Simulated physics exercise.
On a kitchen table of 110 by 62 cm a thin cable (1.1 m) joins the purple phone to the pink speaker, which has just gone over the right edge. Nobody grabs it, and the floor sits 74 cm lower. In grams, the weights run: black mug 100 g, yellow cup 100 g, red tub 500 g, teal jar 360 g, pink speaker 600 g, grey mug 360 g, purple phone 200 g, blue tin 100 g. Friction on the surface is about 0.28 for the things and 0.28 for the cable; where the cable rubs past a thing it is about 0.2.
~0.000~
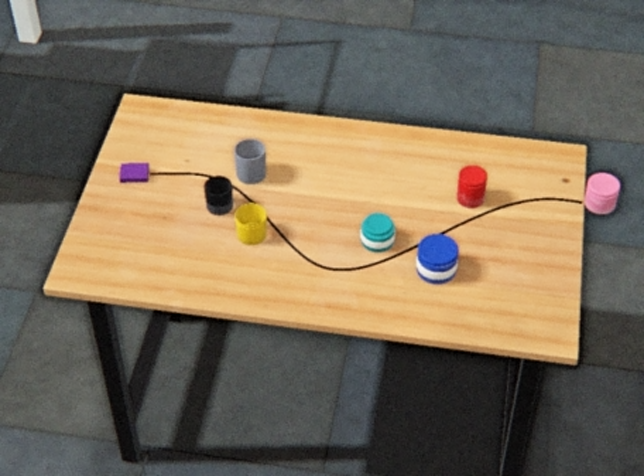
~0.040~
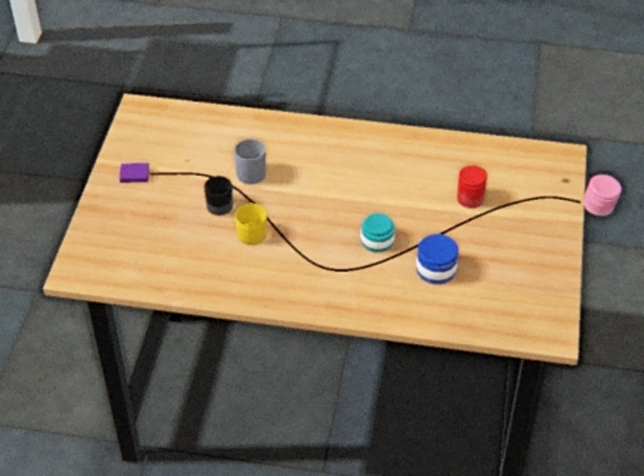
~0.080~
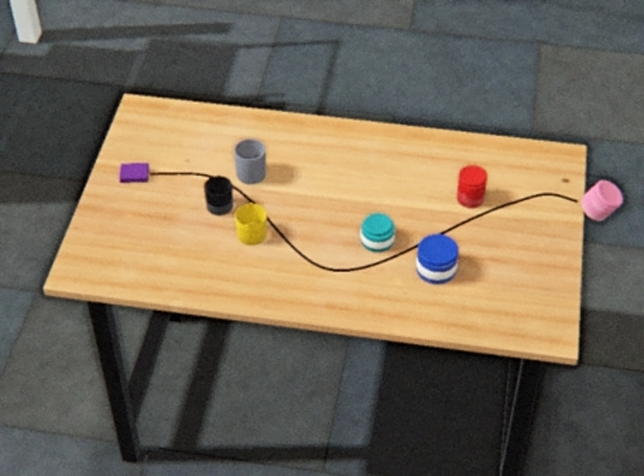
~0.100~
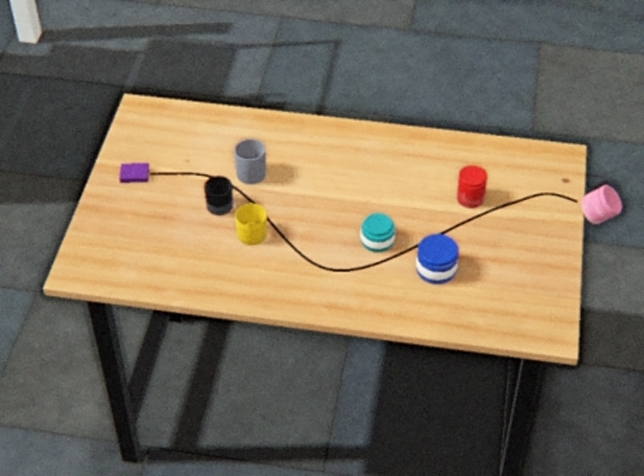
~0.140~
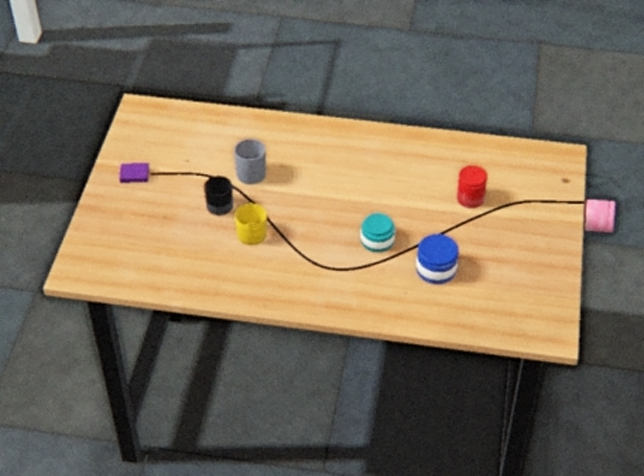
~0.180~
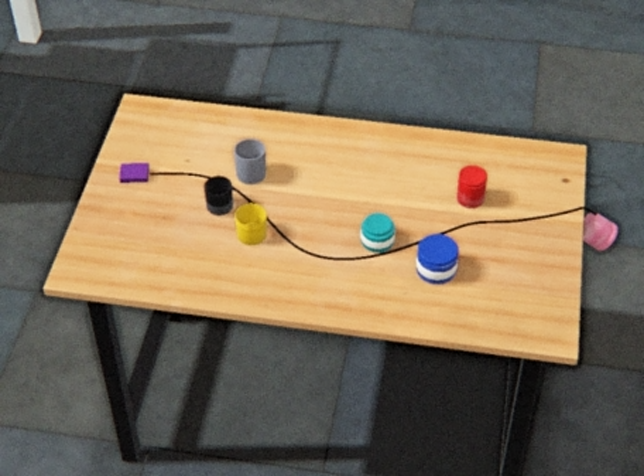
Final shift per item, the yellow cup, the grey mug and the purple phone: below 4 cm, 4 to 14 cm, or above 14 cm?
In order: Yellow cup: Small move; grey mug: Small move; purple phone: Big move.
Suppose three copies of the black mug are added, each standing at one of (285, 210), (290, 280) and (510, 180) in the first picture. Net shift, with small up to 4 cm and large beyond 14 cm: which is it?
First: A moderate shift; second: A slight shift; third: A slight shift.
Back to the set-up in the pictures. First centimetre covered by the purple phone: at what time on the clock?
For the purple phone, around 0.26 seconds.
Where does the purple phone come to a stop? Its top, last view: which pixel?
Last view, top position: About (543, 270).
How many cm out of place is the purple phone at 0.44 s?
Purple phone: Roughly 30 cm.
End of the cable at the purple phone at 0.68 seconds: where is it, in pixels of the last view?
Look around (423, 242) and you'll see it.
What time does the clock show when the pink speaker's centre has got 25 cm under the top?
That comes at 0.30 seconds.
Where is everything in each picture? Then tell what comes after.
In the first frame, yellow cup (251, 215); grey mug (250, 149); purple phone (134, 170); cable runs through (532, 200) (353, 269) (274, 226).
In the second frame, pink speaker (604, 185); cable runs through (531, 199) (352, 270).
In the third frame, pink speaker (602, 201); cable runs through (529, 198) (352, 270).
In the fourth frame, pink speaker (602, 205); cable runs through (529, 197) (352, 270).
In the fifth frame, pink speaker (600, 216); cable runs through (533, 201) (353, 269).
In the sixth frame, yellow cup (251, 215); grey mug (250, 149); purple phone (134, 170); cable runs through (557, 215) (457, 228) (362, 258) (275, 227).
After 0.4 s, the cable's tail end at (265, 211); purple phone 28 cm off its start, pink speaker over the edge, teal jar 8 cm off its start.
After 0.7 s, the cable's tail end at (423, 242); purple phone 70 cm off its start, pink speaker over the edge, teal jar 12 cm off its start.
After 0.9 s, the cable's tail end at (509, 274); purple phone 89 cm off its start at (525, 266), blue tin 23 cm off its start at (521, 313), pink speaker over the edge.
After 1.2 s, the cable's tail end at (526, 275); purple phone 93 cm off its start, blue tin 26 cm off its start, pink speaker over the edge.
After 2.4 s, the cable's tail end at (526, 275); purple phone 93 cm off its start at (543, 270), grey mug 0 cm off its start at (250, 149), yellow cup 0 cm off its start at (251, 215), blue tin 26 cm off its start at (532, 322).
